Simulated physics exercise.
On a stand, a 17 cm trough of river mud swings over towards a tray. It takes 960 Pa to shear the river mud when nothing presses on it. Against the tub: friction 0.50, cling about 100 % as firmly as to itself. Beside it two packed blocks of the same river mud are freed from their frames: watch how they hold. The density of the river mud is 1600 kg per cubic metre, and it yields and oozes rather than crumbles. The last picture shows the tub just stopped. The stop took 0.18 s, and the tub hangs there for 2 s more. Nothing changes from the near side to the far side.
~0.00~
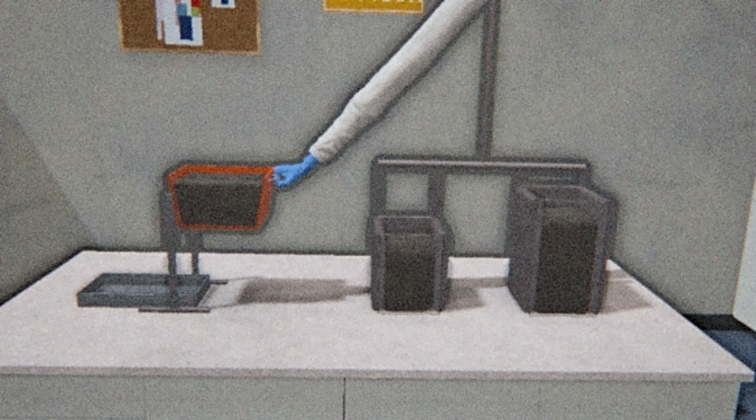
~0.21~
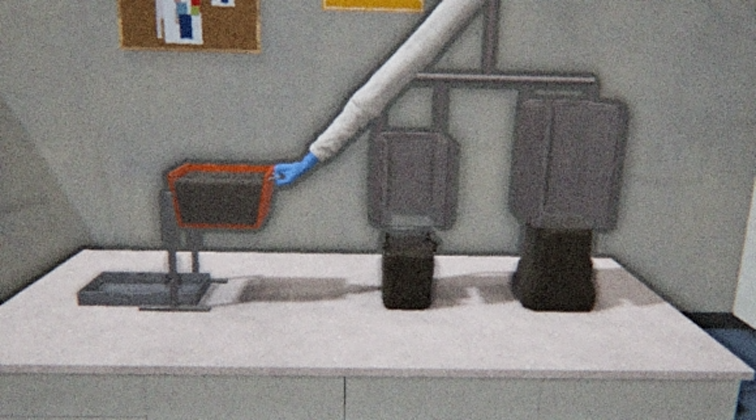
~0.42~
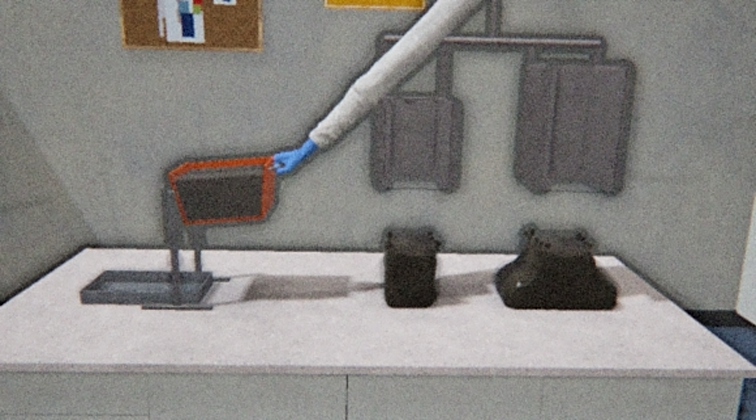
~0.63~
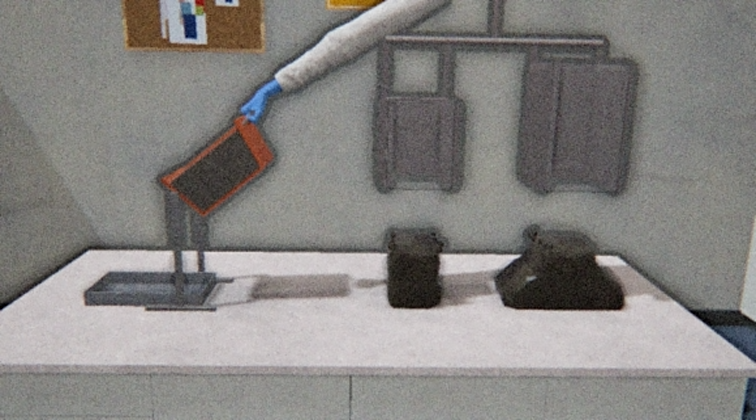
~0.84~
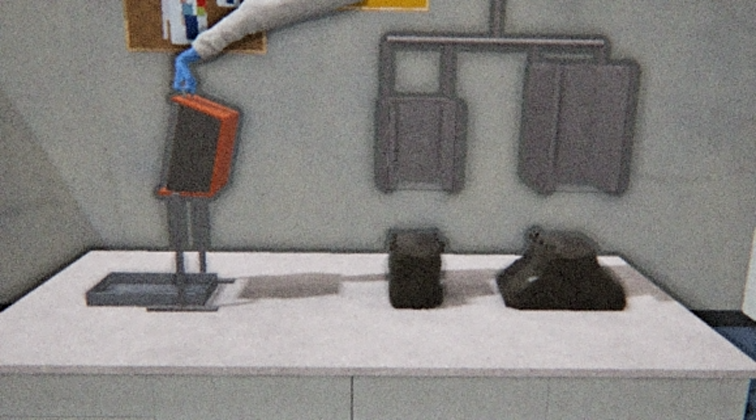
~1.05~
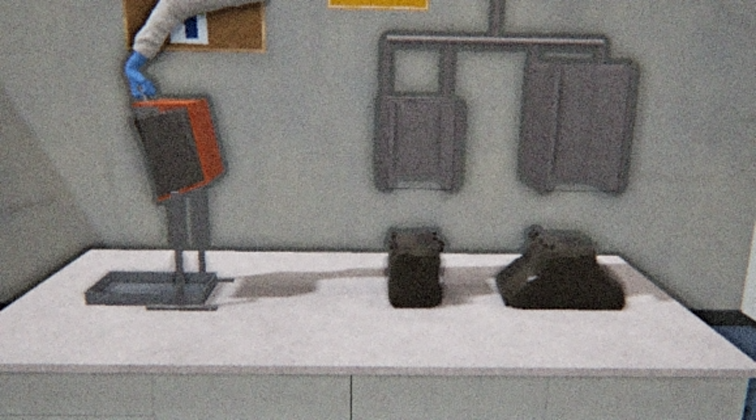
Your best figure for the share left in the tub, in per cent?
The share left in the tub is near 0 %.
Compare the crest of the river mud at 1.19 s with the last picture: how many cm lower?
Roughly 8 cm.
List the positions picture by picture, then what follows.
The first frame shows handle-side rim at (264, 179), tilt 0 degrees; top of the river mud at (253, 185); blocks stand 23 cm, 35 cm (left to right).
The second frame shows handle-side rim at (264, 177), tilt 0 degrees; top of the river mud at (253, 183); blocks stand 23 cm, 31 cm (left to right).
The third frame shows handle-side rim at (263, 167), tilt 6 degrees; top of the river mud at (256, 174); blocks stand 22 cm, 23 cm (left to right).
The fourth frame shows handle-side rim at (234, 122), tilt 39 degrees; top of the river mud at (235, 131); blocks stand 22 cm, 22 cm (left to right).
The fifth frame shows handle-side rim at (172, 100), tilt 78 degrees; top of the river mud at (179, 106); blocks stand 22 cm, 22 cm (left to right).
The sixth frame shows handle-side rim at (134, 107), tilt 101 degrees; top of the river mud at (171, 113); blocks stand 22 cm, 22 cm (left to right).
After 1.19 s, the tub is at 101 degrees and holds 56 %.
After 1.36 s, the tub is at 101 degrees and holds 17 %.
After 1.53 s, the tub is at 101 degrees and holds 0 %.
After 1.70 s, the tub is at 101 degrees and holds 0 %.
After 3.05 s, at the end, the tub is at 101 degrees and holds 0 %.
